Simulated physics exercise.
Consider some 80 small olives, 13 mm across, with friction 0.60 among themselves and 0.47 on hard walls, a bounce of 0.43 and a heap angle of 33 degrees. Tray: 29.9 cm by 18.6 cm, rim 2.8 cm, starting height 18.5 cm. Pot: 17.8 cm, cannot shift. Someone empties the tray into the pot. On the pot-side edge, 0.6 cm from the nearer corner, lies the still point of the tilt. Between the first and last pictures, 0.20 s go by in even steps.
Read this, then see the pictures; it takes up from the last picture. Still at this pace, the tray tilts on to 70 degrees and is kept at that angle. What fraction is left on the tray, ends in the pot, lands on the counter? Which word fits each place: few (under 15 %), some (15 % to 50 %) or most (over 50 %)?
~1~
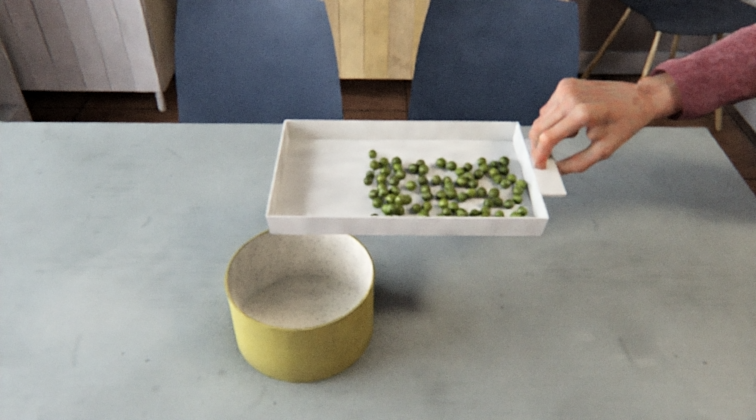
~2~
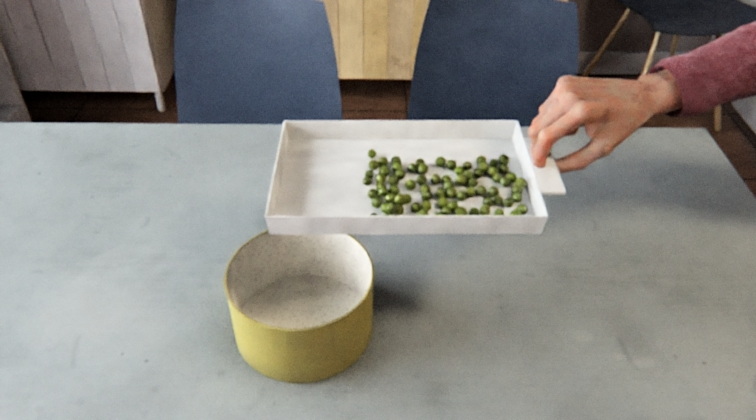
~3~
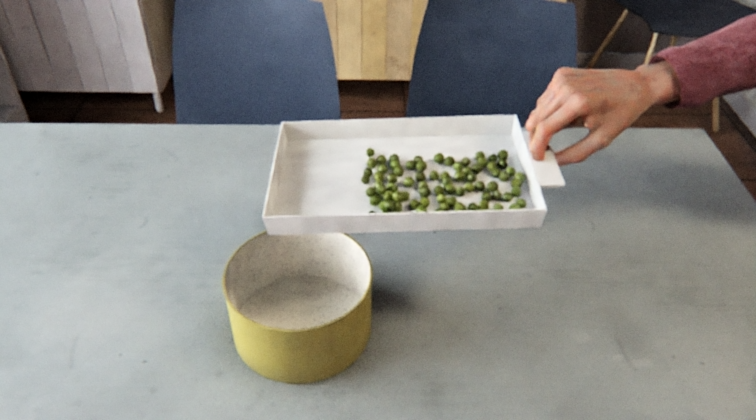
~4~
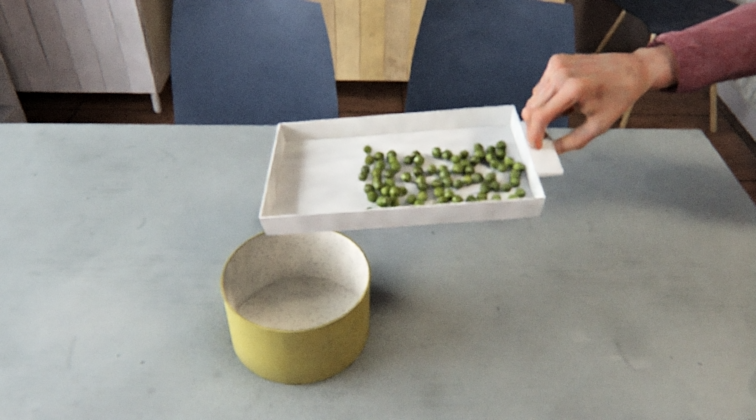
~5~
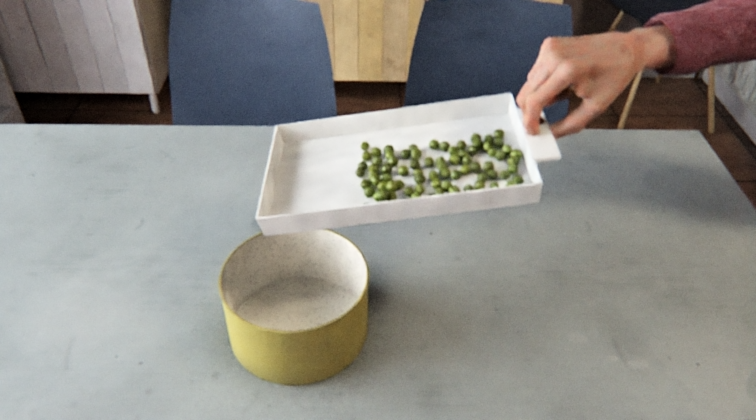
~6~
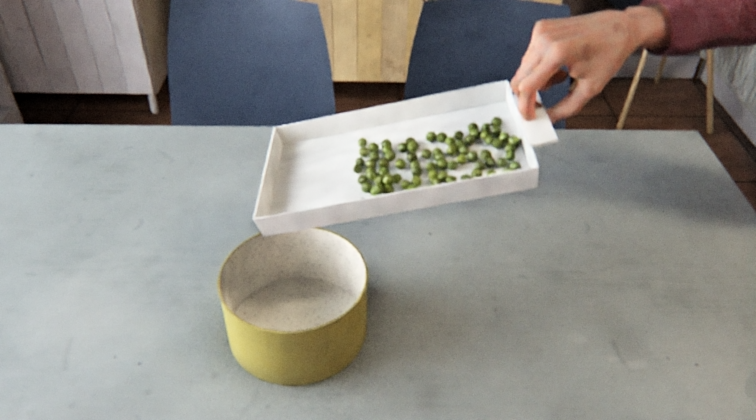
Tray gets most; pot gets few; counter gets some.
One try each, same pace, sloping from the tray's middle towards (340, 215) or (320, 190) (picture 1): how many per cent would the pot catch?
About 5 per cent on the first try and 0 per cent on the second.
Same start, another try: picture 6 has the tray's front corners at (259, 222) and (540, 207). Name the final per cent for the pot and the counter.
Final per cent - pot 0, counter 0.
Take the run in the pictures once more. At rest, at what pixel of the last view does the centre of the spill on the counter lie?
Roughly at pixel (199, 260) in the last view.
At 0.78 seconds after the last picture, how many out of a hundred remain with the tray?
About 80 per cent.
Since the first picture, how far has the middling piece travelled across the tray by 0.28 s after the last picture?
5 cm.
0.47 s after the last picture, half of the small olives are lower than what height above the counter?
Roughly 20 centimetres, more or less.
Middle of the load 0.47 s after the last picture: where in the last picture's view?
Near (282, 168).
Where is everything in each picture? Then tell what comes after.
The first frame shows tray tilt 0 degrees, front corners at (269, 215) and (545, 217); middle of the pieces at (449, 187); pot at (300, 272).
The second frame shows tray tilt 1 degrees, front corners at (268, 215) and (545, 214); middle of the pieces at (449, 186).
The third frame shows tray tilt 3 degrees, front corners at (266, 216) and (544, 208); middle of the pieces at (447, 182).
The fourth frame shows tray tilt 6 degrees, front corners at (262, 216) and (542, 196), lowest corner left back; middle of the pieces at (445, 175).
The fifth frame shows tray tilt 10 degrees, front corners at (259, 217) and (539, 181), lowest corner left back; middle of the pieces at (442, 167).
The sixth frame shows tray tilt 14 degrees, front corners at (256, 217) and (535, 166), lowest corner left back; middle of the pieces at (440, 158); pot at (293, 274).
Then, 0.28 s after the last picture, tilt 42 degrees; the tray holds 100 %, the pot 0 %.
Then, 0.47 s after the last picture, tilt 60 degrees; the tray holds 100 %, the pot 0 %.
Then, 0.78 s after the last picture, tilt 70 degrees; the tray holds 80 %, the pot 0 %.
In the end, tray 75 %, pot 0 %, counter 25 %.
